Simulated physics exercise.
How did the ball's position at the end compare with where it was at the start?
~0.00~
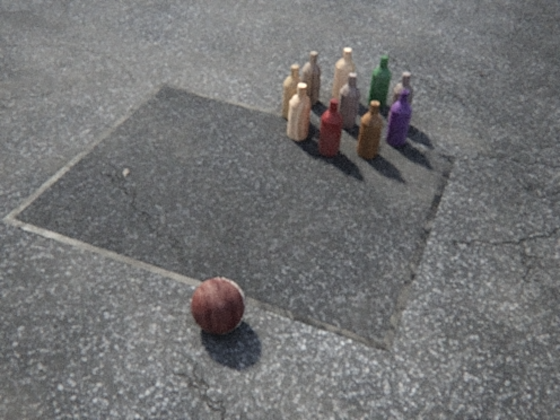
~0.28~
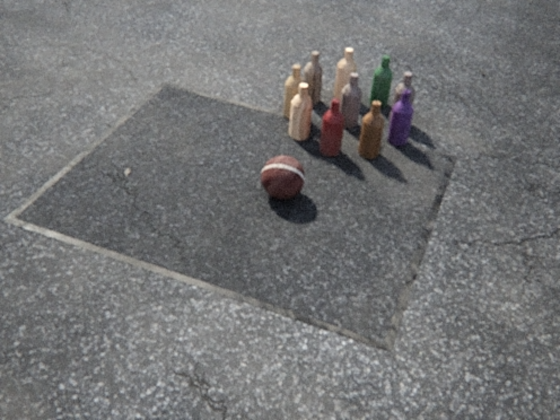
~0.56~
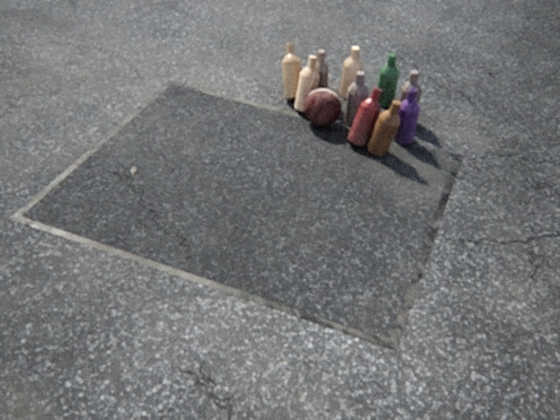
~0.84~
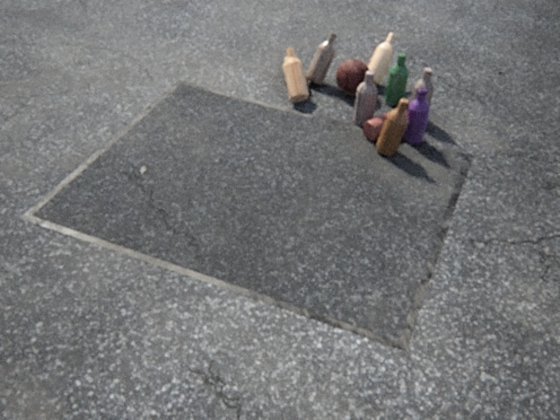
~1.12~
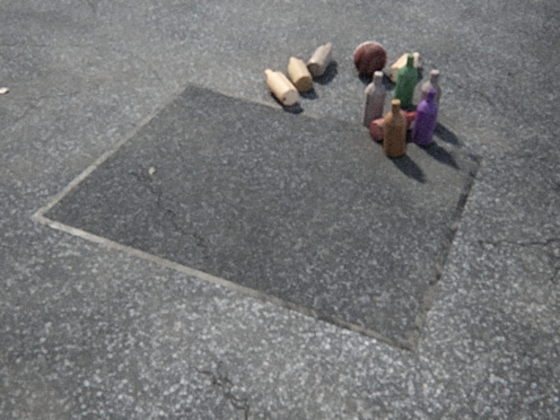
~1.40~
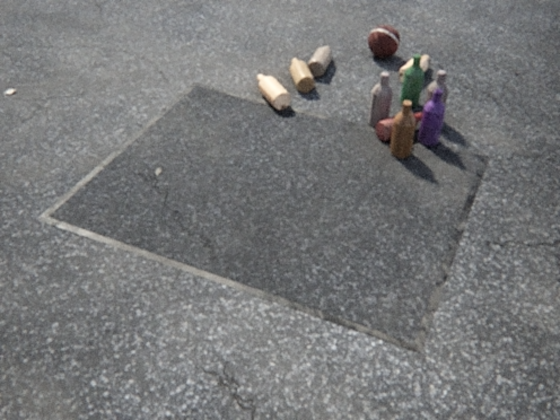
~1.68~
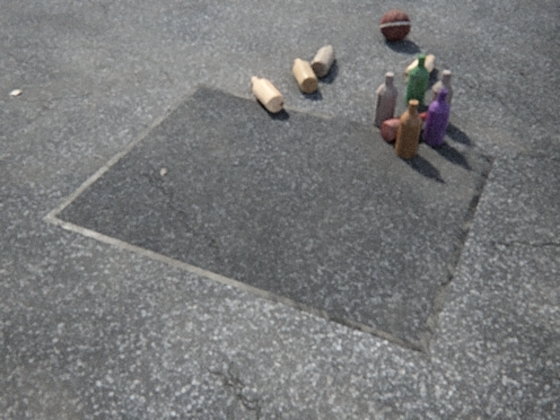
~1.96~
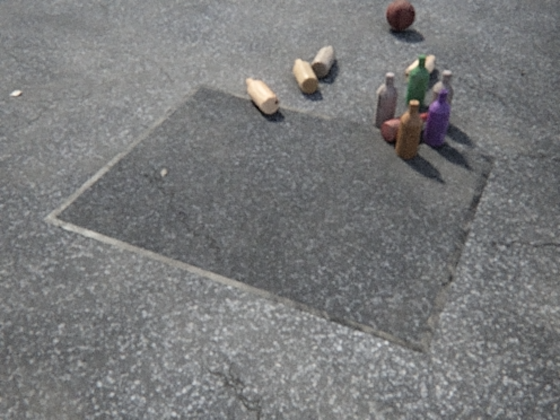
The ball began at the near edge of the dark patch, in front of the skittles, and ended up farther away and to the right, beyond the skittles.
